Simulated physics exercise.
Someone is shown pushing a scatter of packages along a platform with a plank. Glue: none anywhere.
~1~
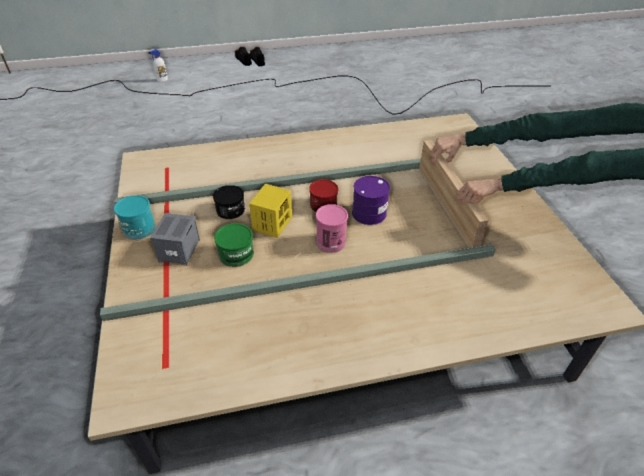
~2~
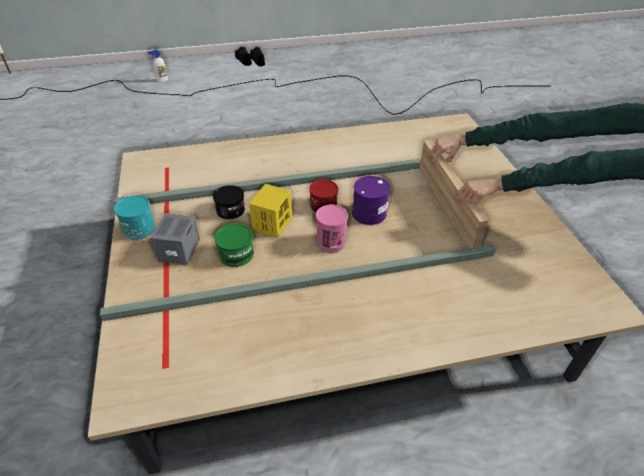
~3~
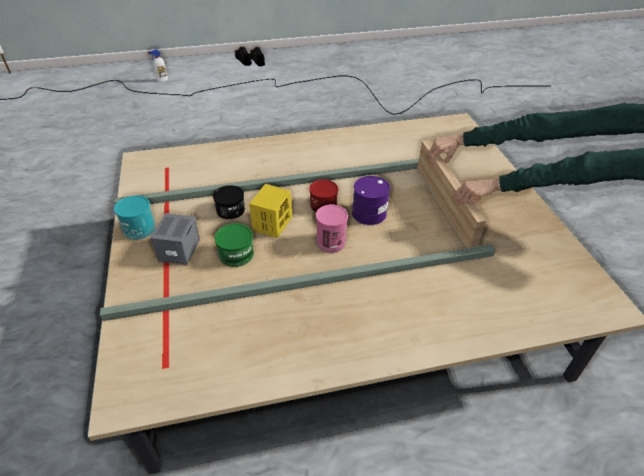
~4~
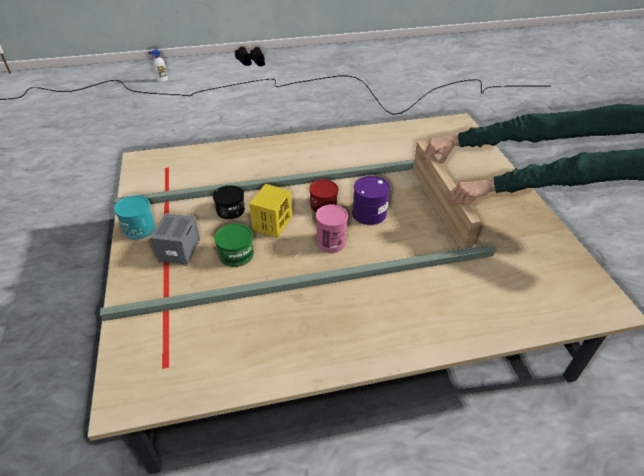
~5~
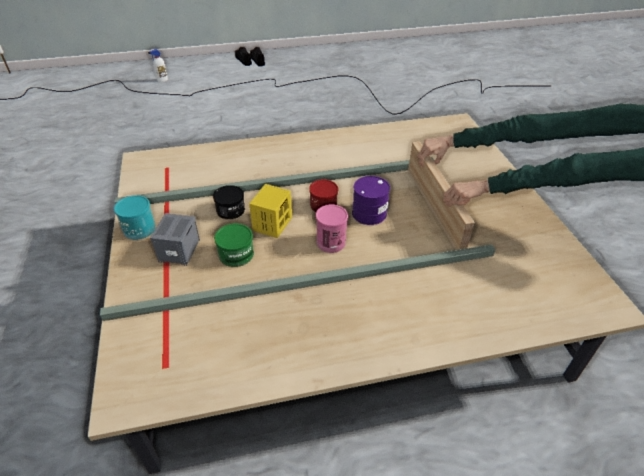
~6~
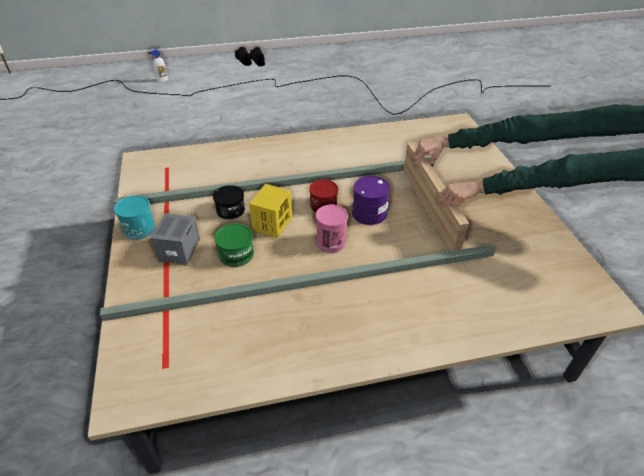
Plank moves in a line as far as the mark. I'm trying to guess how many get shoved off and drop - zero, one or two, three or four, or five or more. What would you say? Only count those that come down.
I would say one or two.
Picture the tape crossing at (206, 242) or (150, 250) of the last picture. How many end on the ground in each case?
Try 1: 0; try 2: 4.
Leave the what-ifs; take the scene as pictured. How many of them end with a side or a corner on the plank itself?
3 end up touching it.
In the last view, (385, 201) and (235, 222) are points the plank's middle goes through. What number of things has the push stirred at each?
At that stage 1; at the next, 7.
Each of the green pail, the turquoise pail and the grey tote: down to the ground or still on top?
Green pail: Stays; turquoise pail: Drops; grey tote: Drops.
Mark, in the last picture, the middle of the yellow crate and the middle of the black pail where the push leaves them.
The yellow crate settles near (118, 228); as for the black pail, near (128, 209).
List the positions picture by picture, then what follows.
The first picture shows turquoise pail (136, 218); grey tote (176, 239); green pail (235, 245); plank (450, 192); tape (166, 248).
The second picture shows grey tote (177, 239); purple canister (371, 201).
The third picture shows green pail (235, 245); pink pail (332, 229).
The fourth picture shows turquoise pail (136, 218); red pail (324, 197).
The fifth picture shows grey tote (177, 239); yellow crate (271, 211).
The sixth picture shows turquoise pail (136, 218); grey tote (177, 239); green pail (235, 245); plank (432, 194); tape (166, 248).
Soon after, none off yet; turquoise pail at rest near (136, 218); grey tote at rest near (177, 239); green pail at rest near (235, 245).
By the end, the number that fall off is one or two; fallen, grey tote and turquoise pail.
